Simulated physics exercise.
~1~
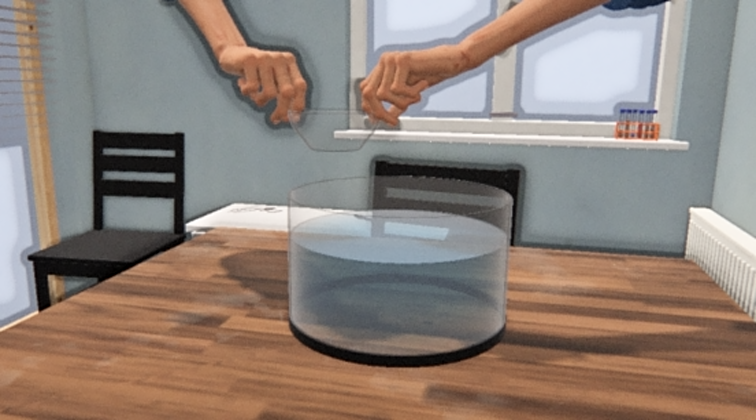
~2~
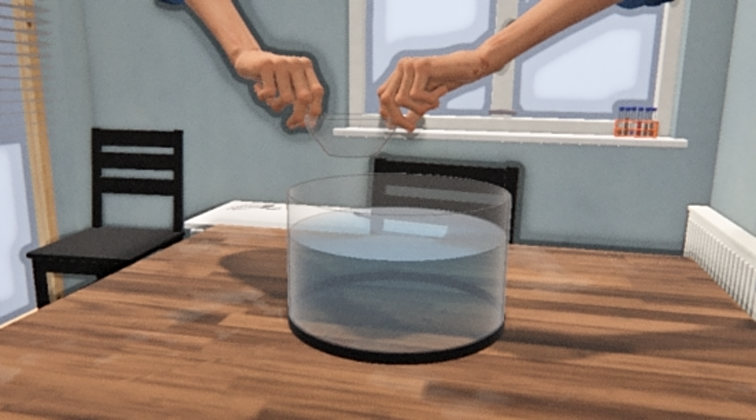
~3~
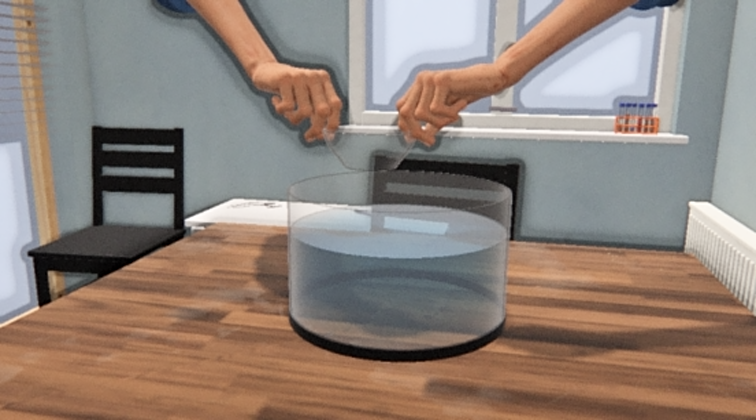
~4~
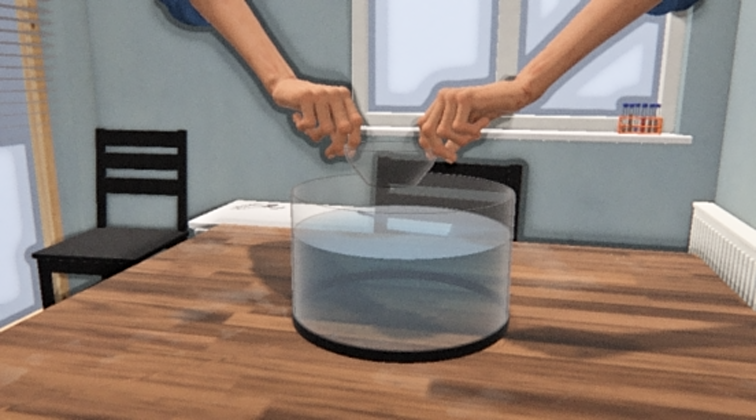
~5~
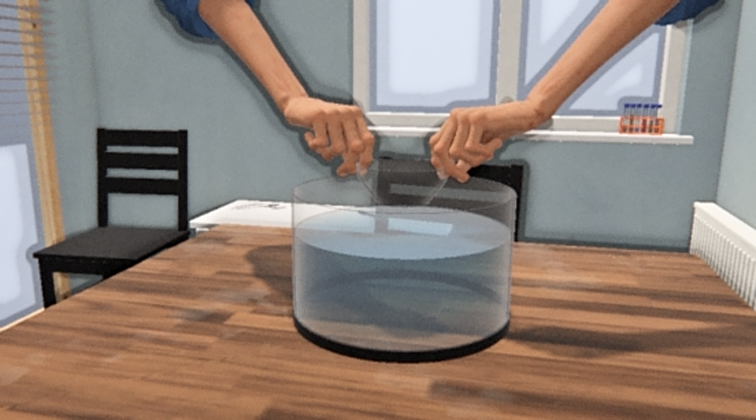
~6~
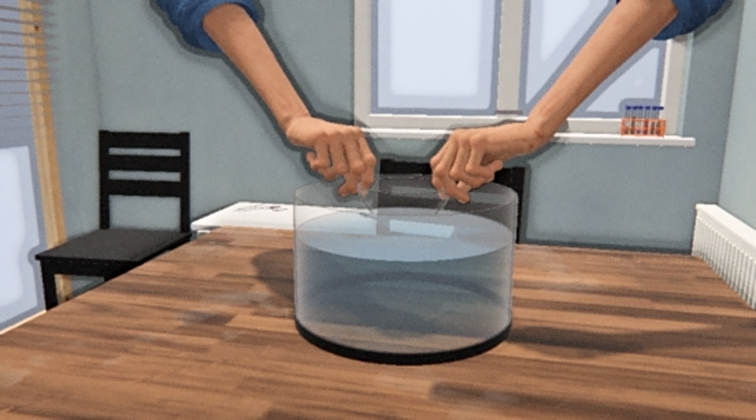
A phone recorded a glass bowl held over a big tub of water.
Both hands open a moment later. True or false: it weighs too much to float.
False.
Next, the bowl dips into the water.
After that, it bobs and steadies.
Finally, the bowl floats with most of its side showing.
